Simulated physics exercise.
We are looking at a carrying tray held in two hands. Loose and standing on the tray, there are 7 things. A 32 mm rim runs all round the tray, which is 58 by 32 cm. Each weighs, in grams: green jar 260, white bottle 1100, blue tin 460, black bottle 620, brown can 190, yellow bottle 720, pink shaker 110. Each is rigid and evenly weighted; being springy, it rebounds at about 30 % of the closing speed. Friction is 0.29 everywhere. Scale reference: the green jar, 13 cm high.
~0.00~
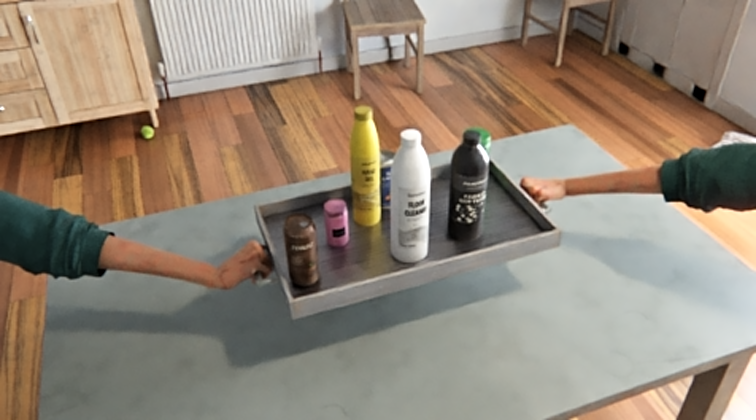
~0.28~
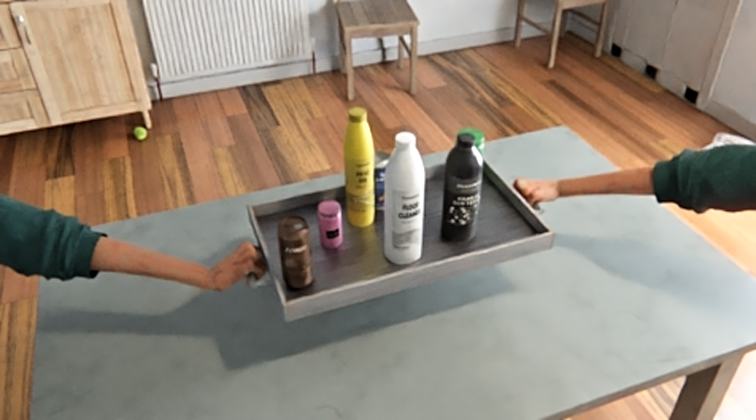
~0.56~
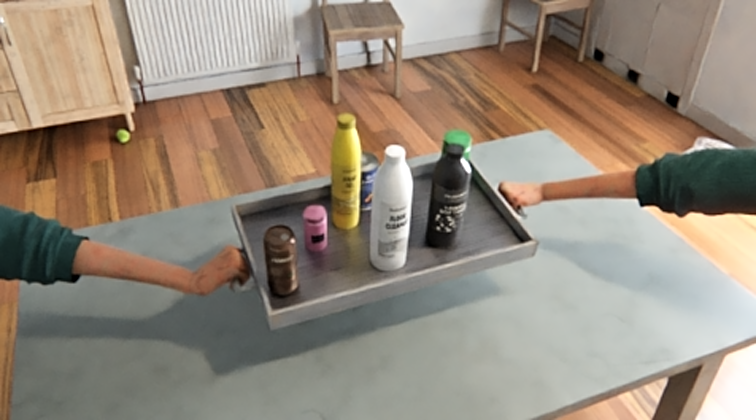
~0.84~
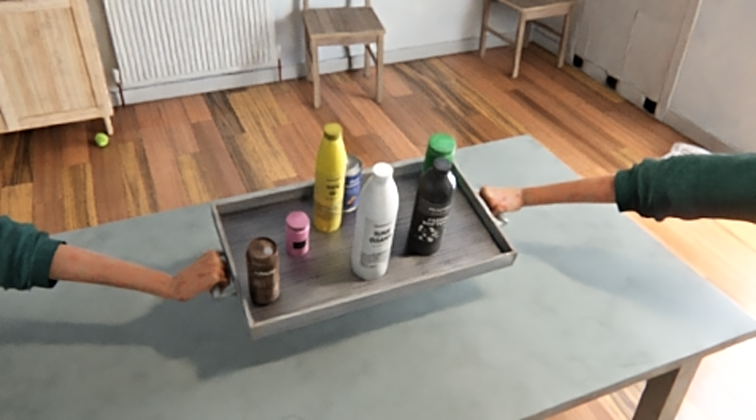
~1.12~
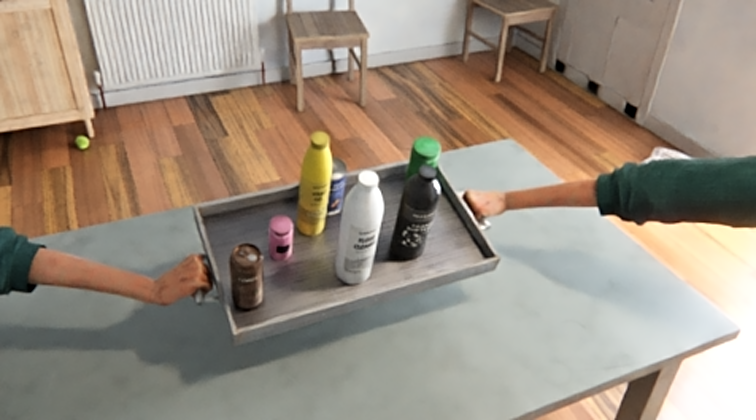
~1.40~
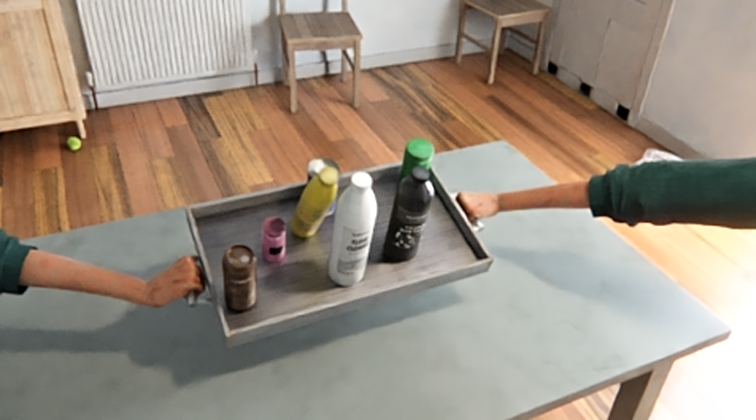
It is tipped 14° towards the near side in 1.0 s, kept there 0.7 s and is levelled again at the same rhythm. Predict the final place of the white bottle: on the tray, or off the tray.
I expect it gets away.
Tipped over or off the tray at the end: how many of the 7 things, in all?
That comes to 2.
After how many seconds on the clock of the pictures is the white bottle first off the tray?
Near 1.8 s.
Around 1.60 s, tray tilted 14°, near edge down; white bottle tipped 12° against what carries it near (360, 241); yellow bottle tipped 67° against what carries it.
Around 1.90 s, tray tilted 14°, near edge down; white bottle now off the tray; yellow bottle on its side.
Around 2.80 s, tray level; yellow bottle on its side.
Around 4.60 s, tray level; yellow bottle on its side; pink shaker shifted 6 cm.
Finally (4.9 s), off the tray, white bottle; on their side or leaning hard on the tray, yellow bottle; not toppled but over 5 cm from the start, pink shaker; the other 4 still in place (within 5 cm).
